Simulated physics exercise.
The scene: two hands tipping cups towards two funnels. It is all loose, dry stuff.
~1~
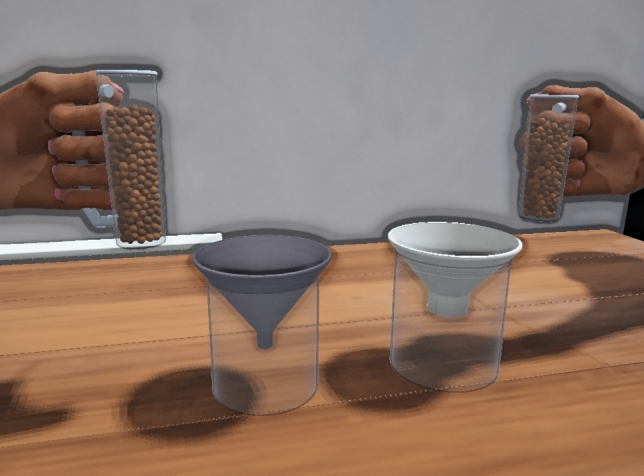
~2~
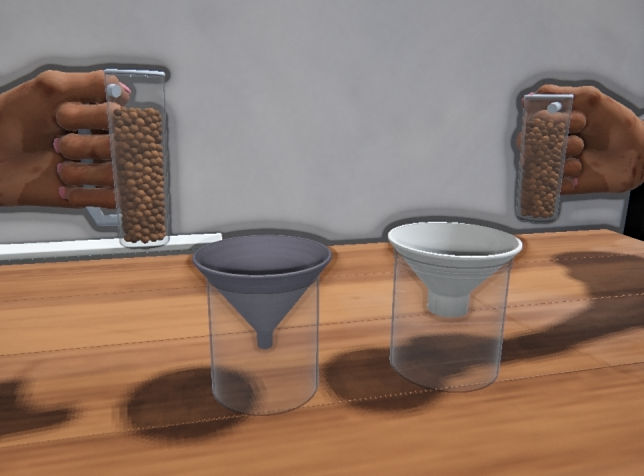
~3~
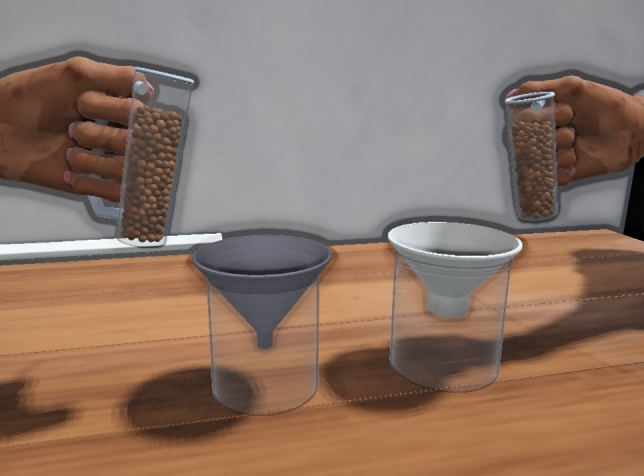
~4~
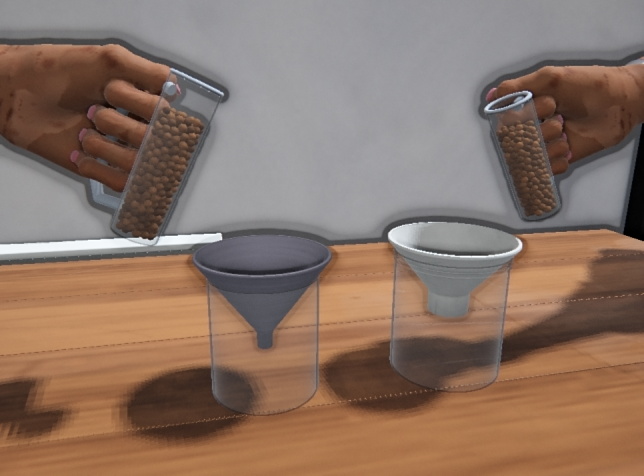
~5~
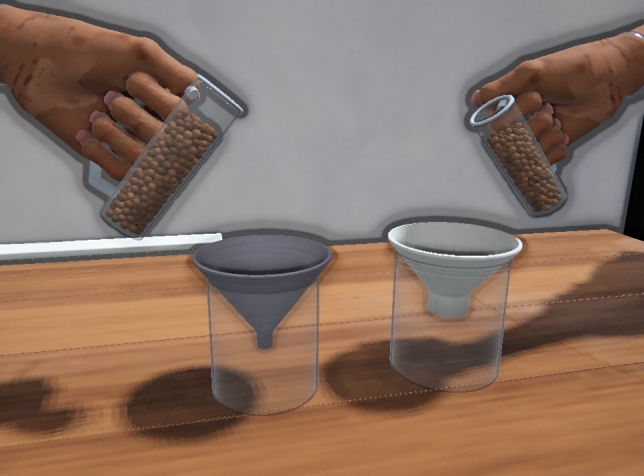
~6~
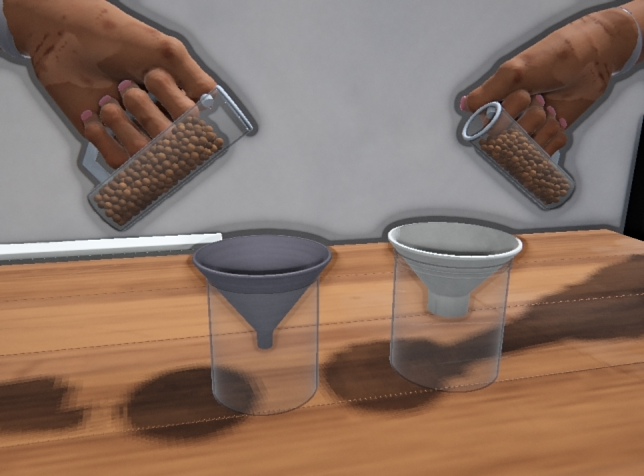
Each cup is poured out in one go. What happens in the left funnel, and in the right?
On the left it holds most of it back, on the right it passes it all.
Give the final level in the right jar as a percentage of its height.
Roughly 10 in a hundred.
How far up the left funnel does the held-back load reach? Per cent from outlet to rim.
Close to 80 per cent.
Then, 0.40 s later than the last frame, left, every one still in the cup; right, every one still in the cup.
Then, 0.75 s later than the last frame, left, the larger part still in the cup, about a tenth in or over the funnel; right, the larger part still in the cup, about a tenth in or over the funnel, just a few down in the jar.
Then, 1.04 s later than the last frame, left, roughly a quarter still in the cup, the larger part in or over the funnel, just a few down in the jar; right, about a tenth still in the cup, roughly half in or over the funnel, roughly half down in the jar.
When it is over, left, almost all stuck in the funnel, just a few down in the jar; right, every one down in the jar.
